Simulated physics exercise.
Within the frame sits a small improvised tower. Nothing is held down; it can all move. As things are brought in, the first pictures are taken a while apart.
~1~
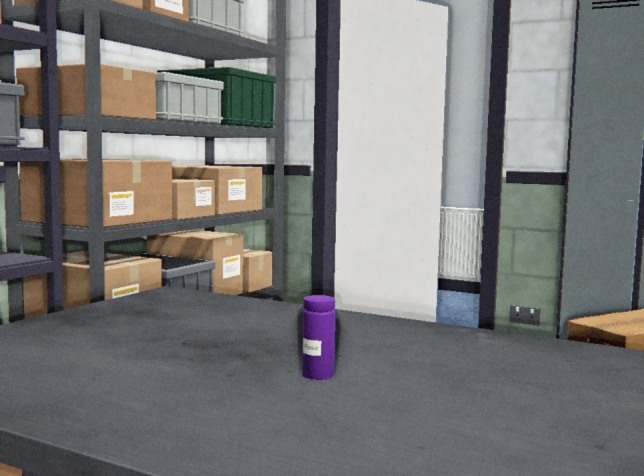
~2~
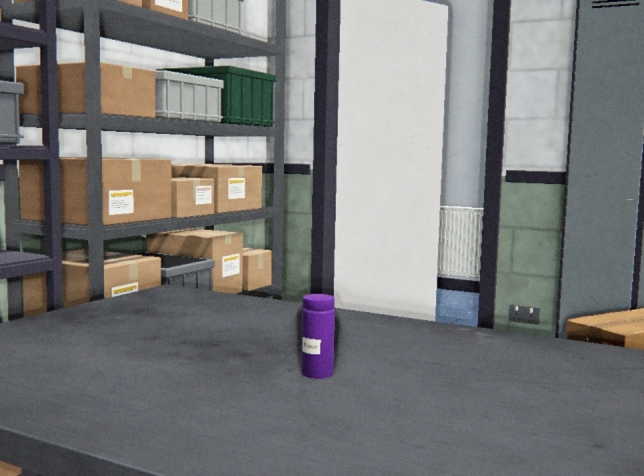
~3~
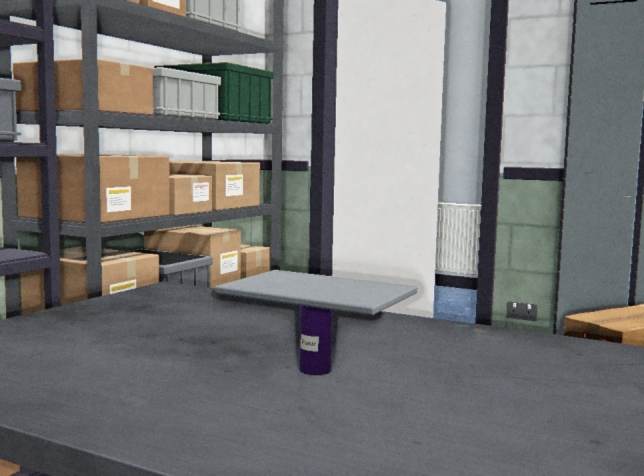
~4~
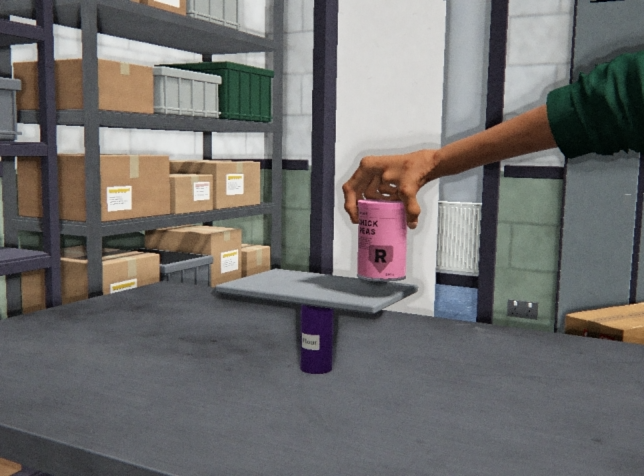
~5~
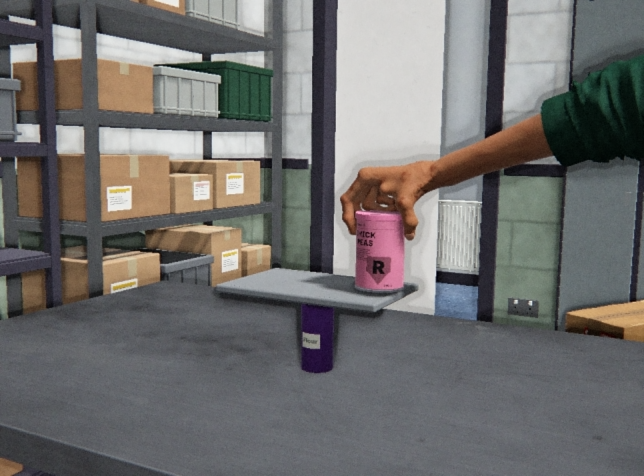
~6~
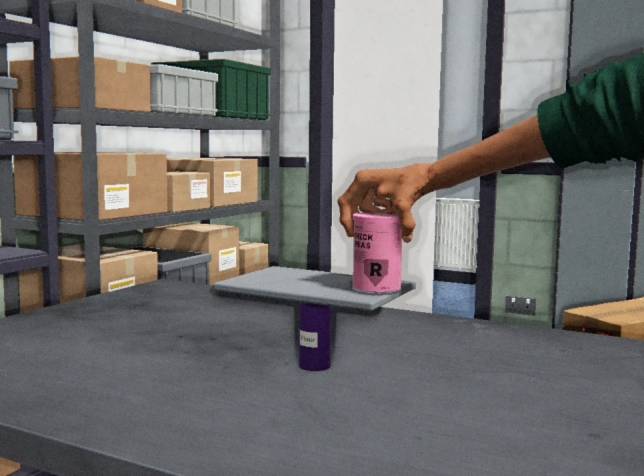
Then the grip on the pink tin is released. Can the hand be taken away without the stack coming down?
No, the stack does not stand firm.
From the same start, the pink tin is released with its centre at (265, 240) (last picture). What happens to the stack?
After that, it tumbles down.
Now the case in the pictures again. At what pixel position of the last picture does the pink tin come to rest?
I'd say around (461, 373) in the last view.
Then, 0.30 s past the last view, pink tin now fallen; grey lid rocked 62° from its first pose.
Then, 0.80 s past the last view, grey lid rocked 50° from its first pose; purple shaker rocked 17° from its first pose.
Finally, fallen, purple shaker, grey lid and pink tin. Final places as the last picture's camera would see them, pink tin near (461, 373). The stack loses its balance.
